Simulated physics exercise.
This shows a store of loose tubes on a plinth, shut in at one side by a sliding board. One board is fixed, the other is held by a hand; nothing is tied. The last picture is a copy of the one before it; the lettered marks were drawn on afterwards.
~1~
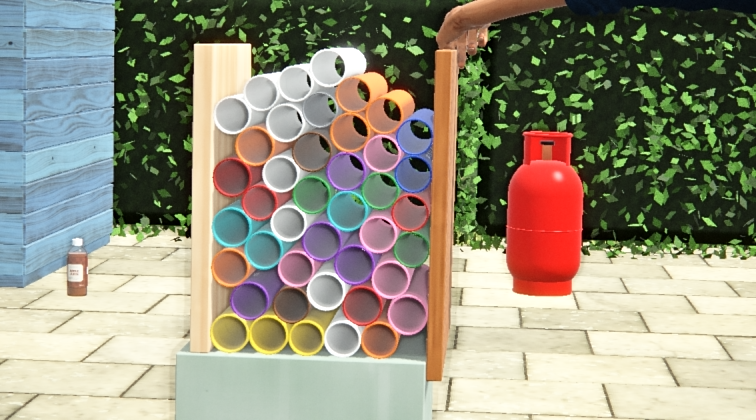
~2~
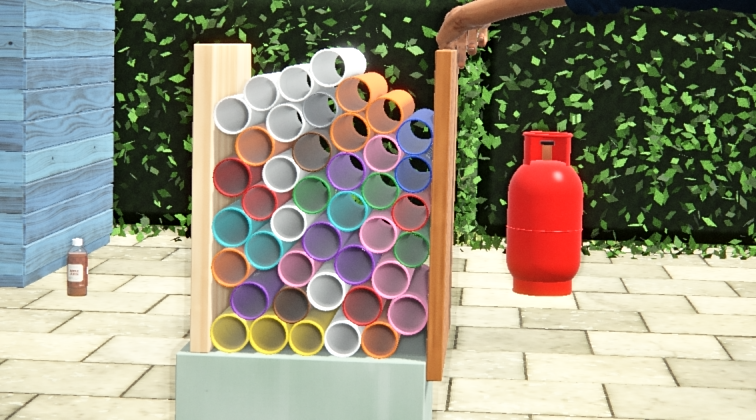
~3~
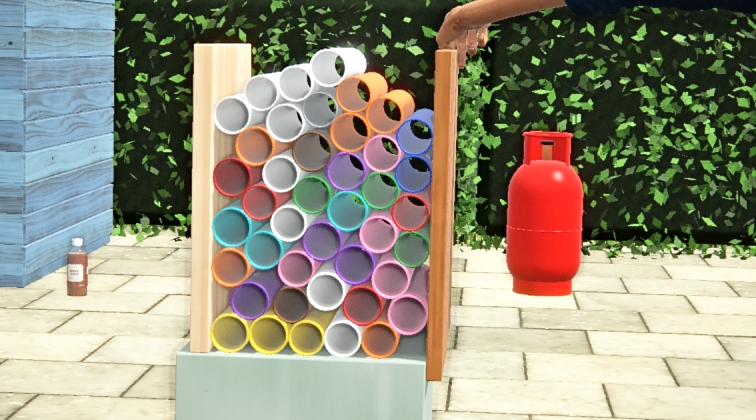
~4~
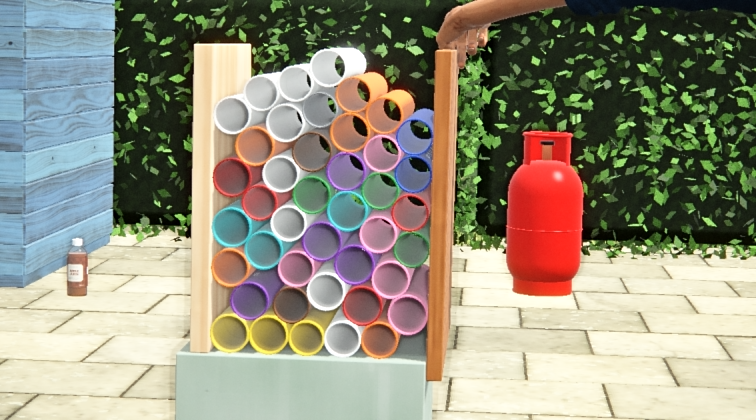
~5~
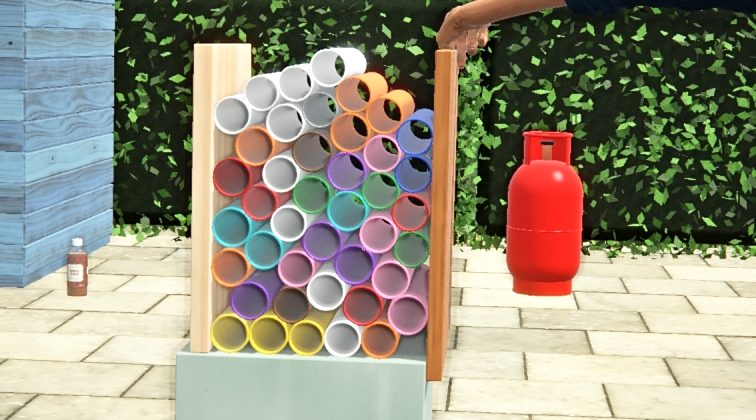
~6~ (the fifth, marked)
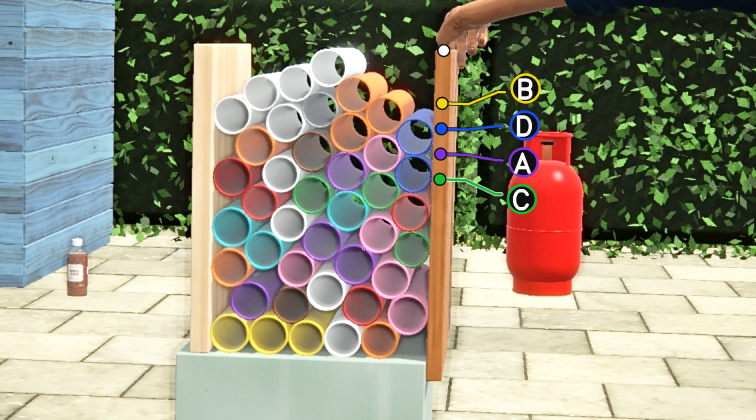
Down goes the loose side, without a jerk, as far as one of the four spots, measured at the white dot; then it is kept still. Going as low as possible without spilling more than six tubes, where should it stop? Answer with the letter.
Stop at C.
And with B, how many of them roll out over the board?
At B the number is none.
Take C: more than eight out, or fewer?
At C, fewer than eight.
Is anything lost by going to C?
Yes.
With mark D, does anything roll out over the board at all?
No.
On the marked copy, A at (440, 154); B at (442, 103); C at (440, 179); D at (441, 129); the white dot at (444, 51).
Following C. Soon after the start, top of the board (434, 109).
Later, top of the board (432, 176).
In the end, top of the board (432, 179), four out over the board.
As for the rest, A none out over the board; B none out over the board; D none out over the board.
